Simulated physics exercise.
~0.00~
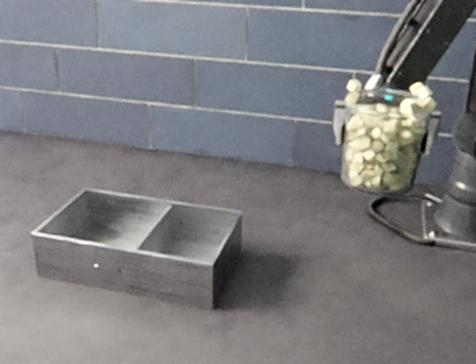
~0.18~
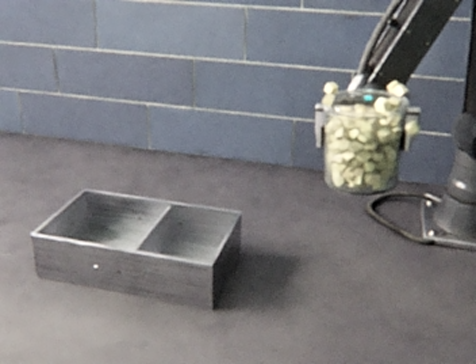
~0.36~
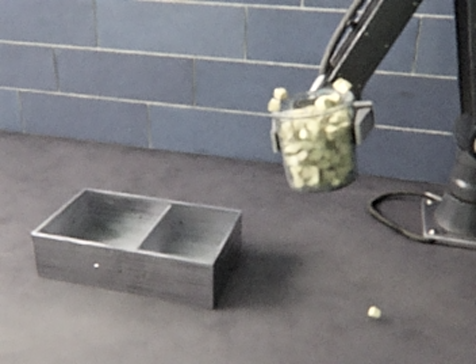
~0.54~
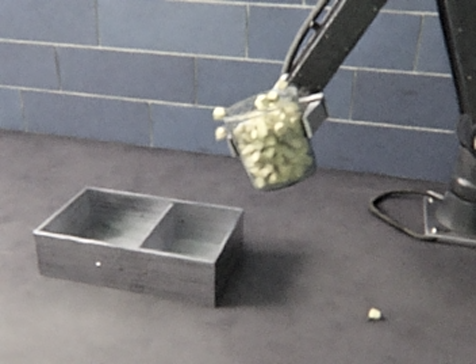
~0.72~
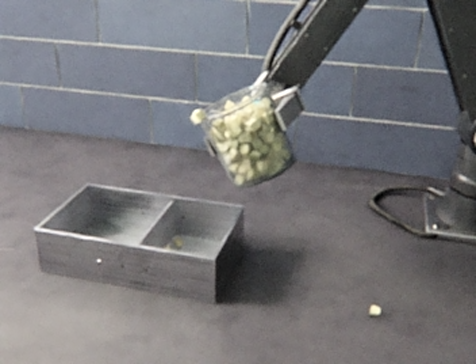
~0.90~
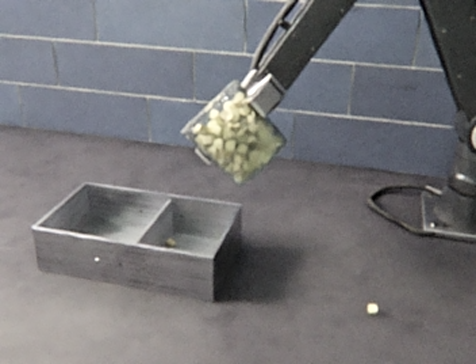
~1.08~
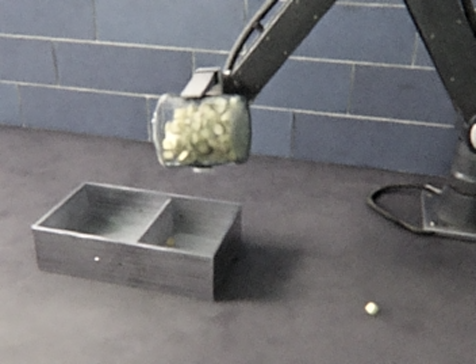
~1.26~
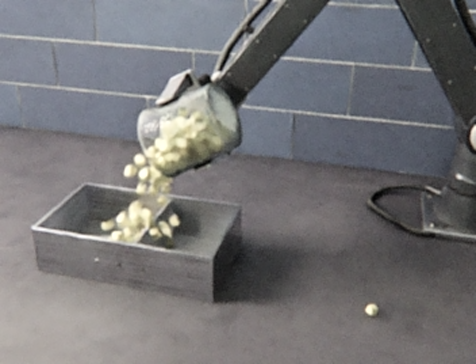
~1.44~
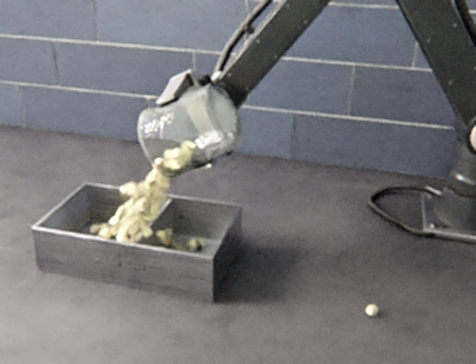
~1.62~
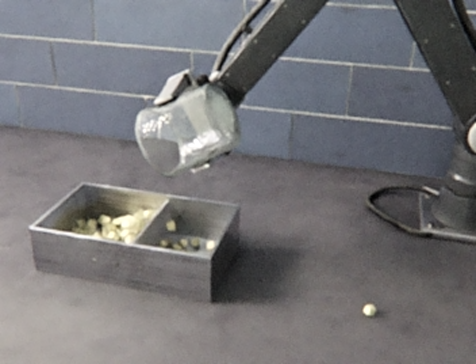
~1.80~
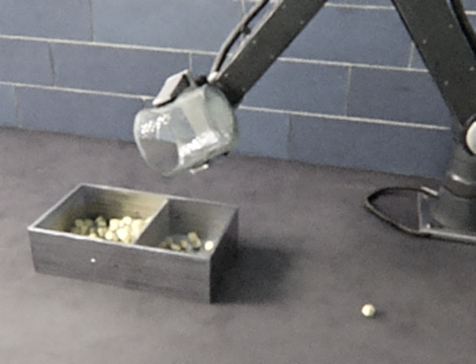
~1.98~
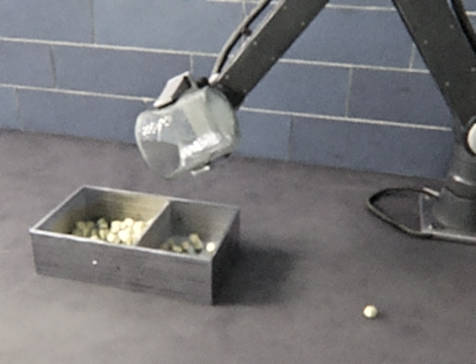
A robot arm carried an overfull clear beaker of pale vegetable dice leftward, dropping one on the table, then tipped it over a dark divided box until it was empty, leaving most pieces in the left part and some in the right.
